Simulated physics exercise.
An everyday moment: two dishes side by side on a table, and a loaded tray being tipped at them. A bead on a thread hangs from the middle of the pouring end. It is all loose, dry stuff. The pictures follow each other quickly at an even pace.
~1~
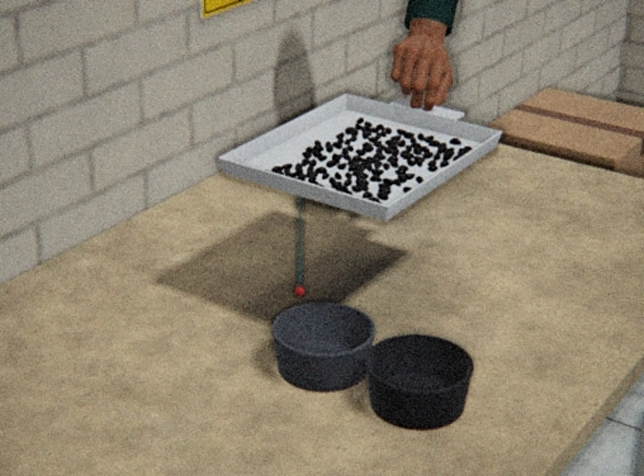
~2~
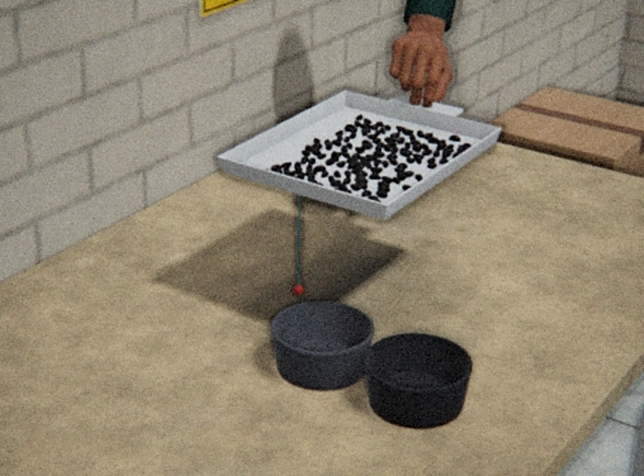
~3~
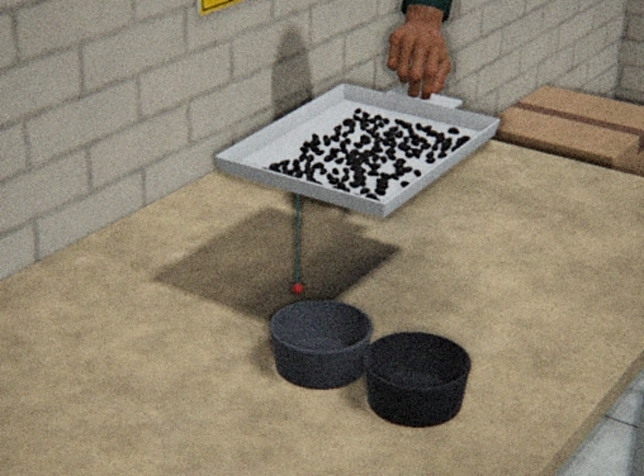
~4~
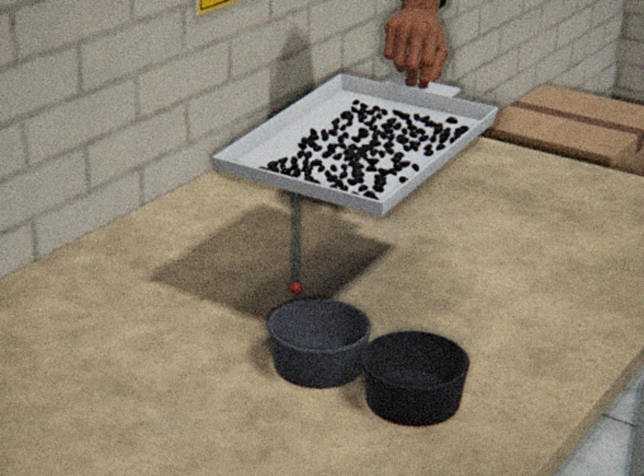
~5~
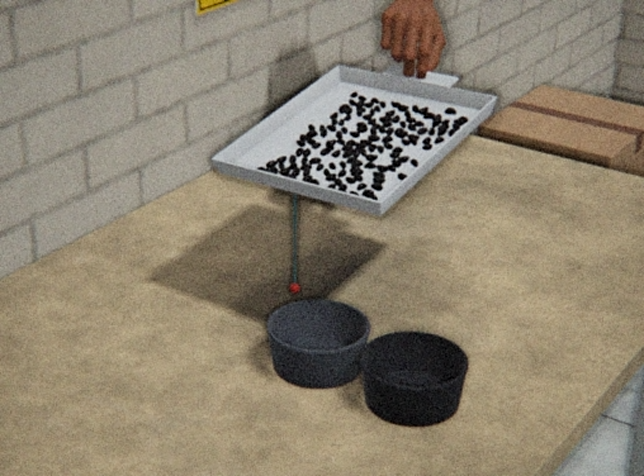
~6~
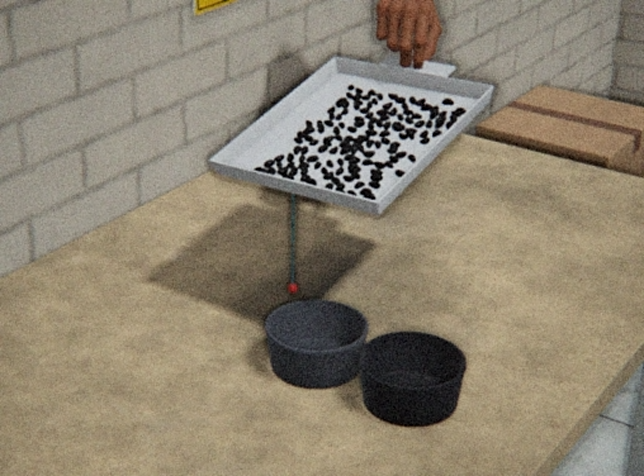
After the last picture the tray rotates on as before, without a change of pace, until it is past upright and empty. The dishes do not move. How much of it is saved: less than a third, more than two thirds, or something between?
In the dishes lies less than a third of it.
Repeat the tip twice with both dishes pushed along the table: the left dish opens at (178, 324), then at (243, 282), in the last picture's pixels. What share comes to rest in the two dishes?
In turn 30 and 30 in a hundred.
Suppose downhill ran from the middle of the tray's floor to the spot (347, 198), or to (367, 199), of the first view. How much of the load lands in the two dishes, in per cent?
The first gives 80 %, the second 60 %.
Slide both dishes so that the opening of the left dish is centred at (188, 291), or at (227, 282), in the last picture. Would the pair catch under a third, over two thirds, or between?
In turn: Beyond two thirds; the middle third.
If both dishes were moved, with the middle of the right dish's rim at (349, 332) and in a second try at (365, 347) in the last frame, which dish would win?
In turn: Left; the left-hand dish.
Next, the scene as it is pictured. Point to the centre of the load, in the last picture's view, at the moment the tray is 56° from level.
Close to (300, 157).
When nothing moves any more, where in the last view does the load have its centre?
Around (217, 348).
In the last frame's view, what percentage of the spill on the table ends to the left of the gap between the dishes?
Some 100 per cent.
Soon after the last picture, tray tipped steeply; nearly all on the tray; a stray few in the air.
A little later, tray tipped right over; nearly all on the tray; a stray few outside both; a small part in the air.
Later still, tray tipped past a quarter turn; about a quarter in the left dish; most outside both.
At rest, tray tipped past a quarter turn; none in the right dish; about a quarter in the left dish; most outside both.
